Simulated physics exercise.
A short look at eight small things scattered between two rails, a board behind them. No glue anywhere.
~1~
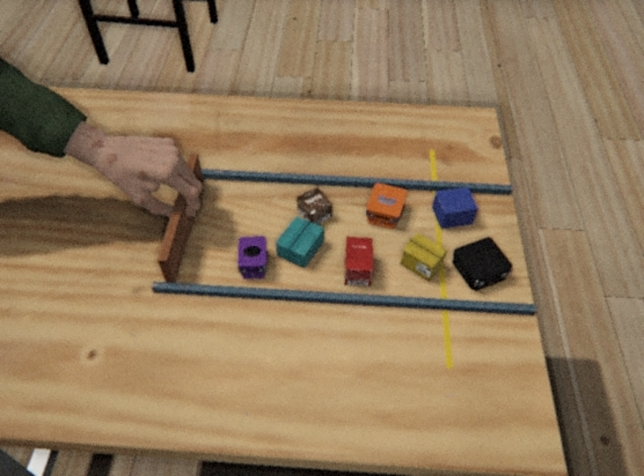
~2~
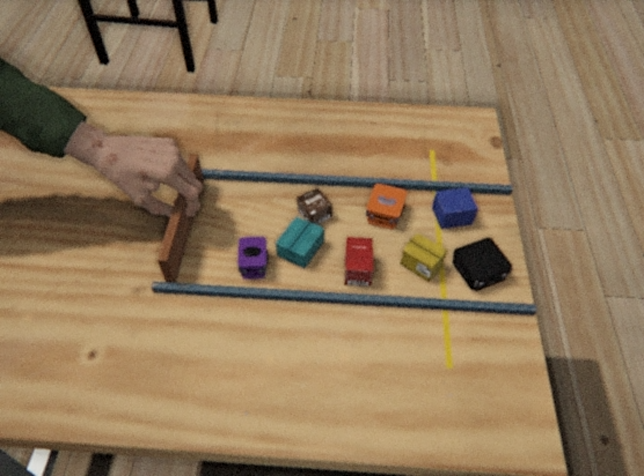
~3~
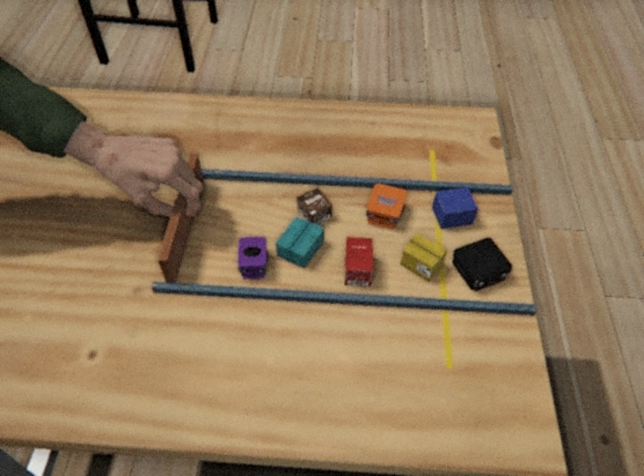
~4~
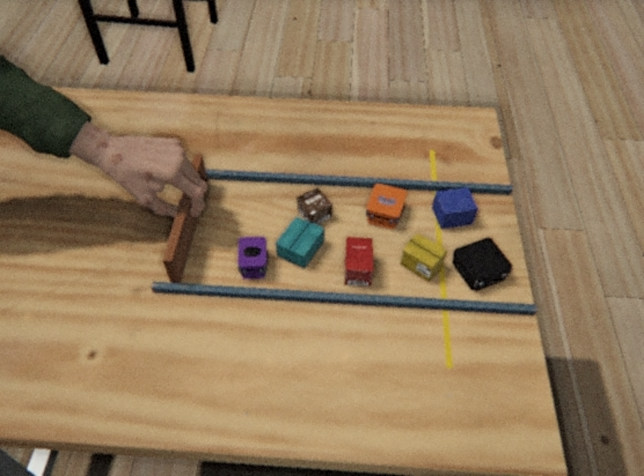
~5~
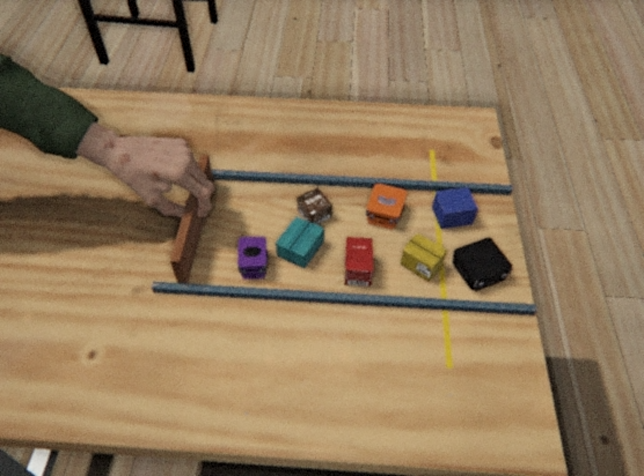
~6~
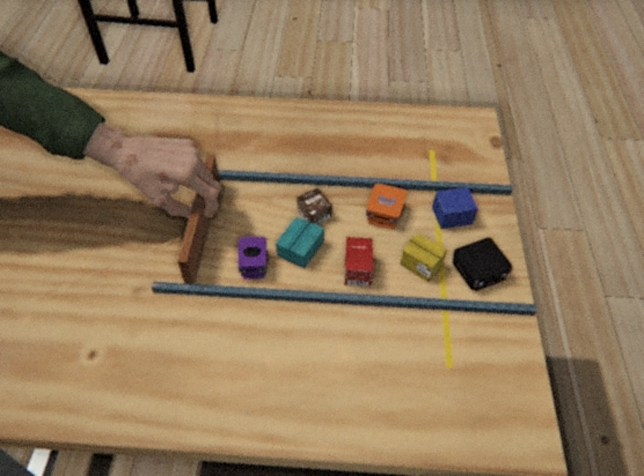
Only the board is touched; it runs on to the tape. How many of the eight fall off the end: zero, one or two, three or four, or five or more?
In the end the number that fall off is one or two.
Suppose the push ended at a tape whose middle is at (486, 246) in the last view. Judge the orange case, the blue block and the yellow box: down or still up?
The orange case goes over, the blue block tumbles off, the yellow box falls.
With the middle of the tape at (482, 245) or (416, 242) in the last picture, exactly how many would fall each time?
Try by try, 4 and 0.
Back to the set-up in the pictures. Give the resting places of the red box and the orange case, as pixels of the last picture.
The red box at (486, 278), the orange case at (480, 206).
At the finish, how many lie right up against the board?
The number is 3.
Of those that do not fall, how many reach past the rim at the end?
1 of them.
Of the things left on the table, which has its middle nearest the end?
It is the blue block.
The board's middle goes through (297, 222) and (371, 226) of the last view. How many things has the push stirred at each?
The counts are 4 and 7.
Soon after, none off yet; black case at rest near (481, 265); blue block at rest near (454, 208); yellow box at rest near (423, 257).
In the end, the number that fall off is one or two; gone, black case.
